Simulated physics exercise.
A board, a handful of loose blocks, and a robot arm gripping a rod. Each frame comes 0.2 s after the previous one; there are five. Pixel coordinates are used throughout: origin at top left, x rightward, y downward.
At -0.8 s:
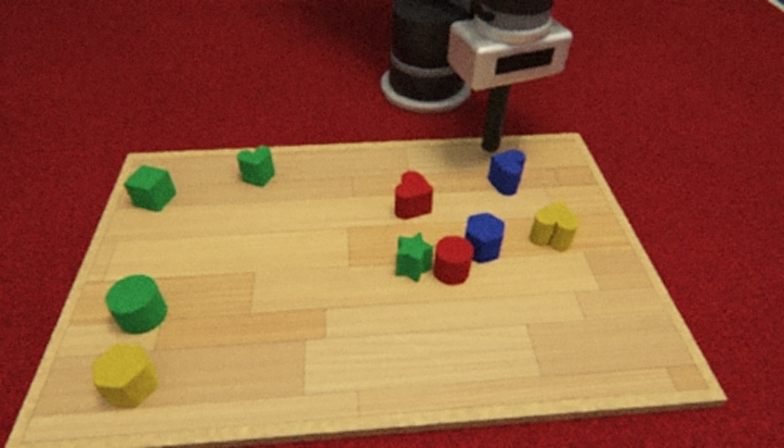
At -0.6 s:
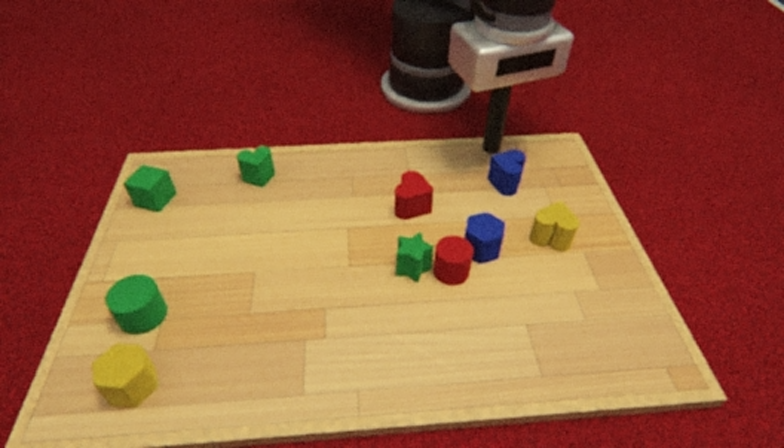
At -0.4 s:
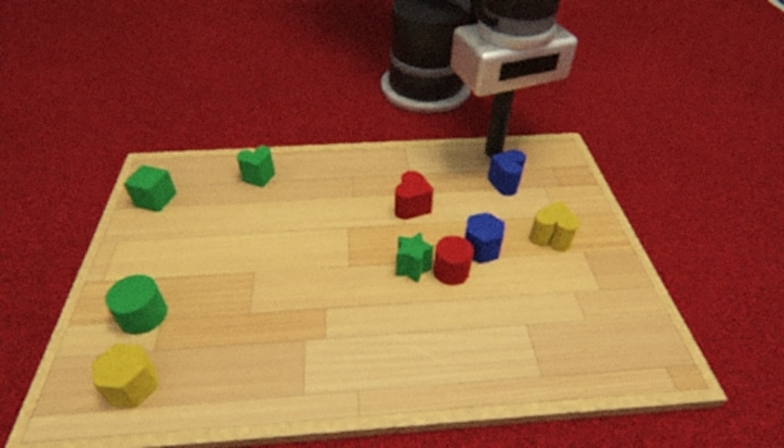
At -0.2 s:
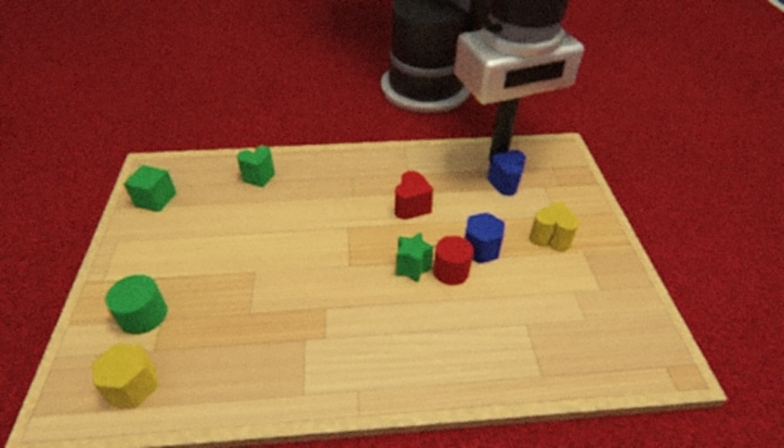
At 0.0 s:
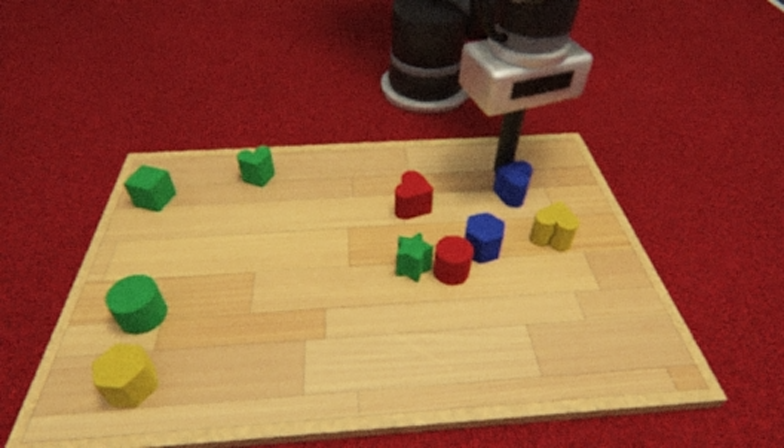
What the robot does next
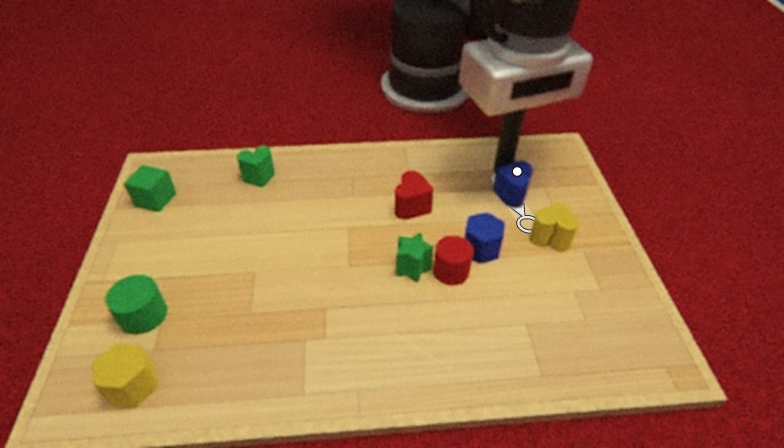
On a wooden board over a red surface, a robot arm eased its rod forward among scattered colourful blocks, then nudged the blue heart-shaped block slightly toward the yellow heart, while the other blocks stayed still.
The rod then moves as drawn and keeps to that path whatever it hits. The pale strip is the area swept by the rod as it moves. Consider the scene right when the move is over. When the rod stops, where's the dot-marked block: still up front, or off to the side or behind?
When the path is over, you would find the dot-marked block still in front of the rod.
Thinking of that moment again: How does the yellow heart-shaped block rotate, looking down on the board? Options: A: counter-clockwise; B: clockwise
(A)
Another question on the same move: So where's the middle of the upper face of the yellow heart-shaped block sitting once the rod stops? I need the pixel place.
About (576, 234).
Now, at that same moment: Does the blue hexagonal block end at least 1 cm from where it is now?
Short answer: No.
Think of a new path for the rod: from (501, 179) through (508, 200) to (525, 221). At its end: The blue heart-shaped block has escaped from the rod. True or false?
That is false.
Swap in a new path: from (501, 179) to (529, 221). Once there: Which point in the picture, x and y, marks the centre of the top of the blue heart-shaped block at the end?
It is at (544, 216).
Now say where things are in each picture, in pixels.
In the first frame, rod's lower end (490, 148); blue hexagonal block (486, 226); blue heart-shaped block (511, 160); yellow heart-shaped block (558, 215).
In the second frame, rod (491, 149); blocks still.
In the third frame, rod (493, 154); blocks still.
In the fourth frame, rod (497, 161); blocks still.
In the fifth frame, rod (502, 172); blue hexagonal block (486, 226); blue heart-shaped block (517, 171); yellow heart-shaped block (558, 215).
Drawn move, in a line from (501, 179) to (529, 224); the dot is on the blue heart-shaped block.
On the path given first. Halfway along, rod (516, 194); blue heart-shaped block (532, 195).
At the end, rod (531, 216); blue hexagonal block still; blue heart-shaped block (546, 220); yellow heart-shaped block (576, 234), turned 35° anticlockwise.
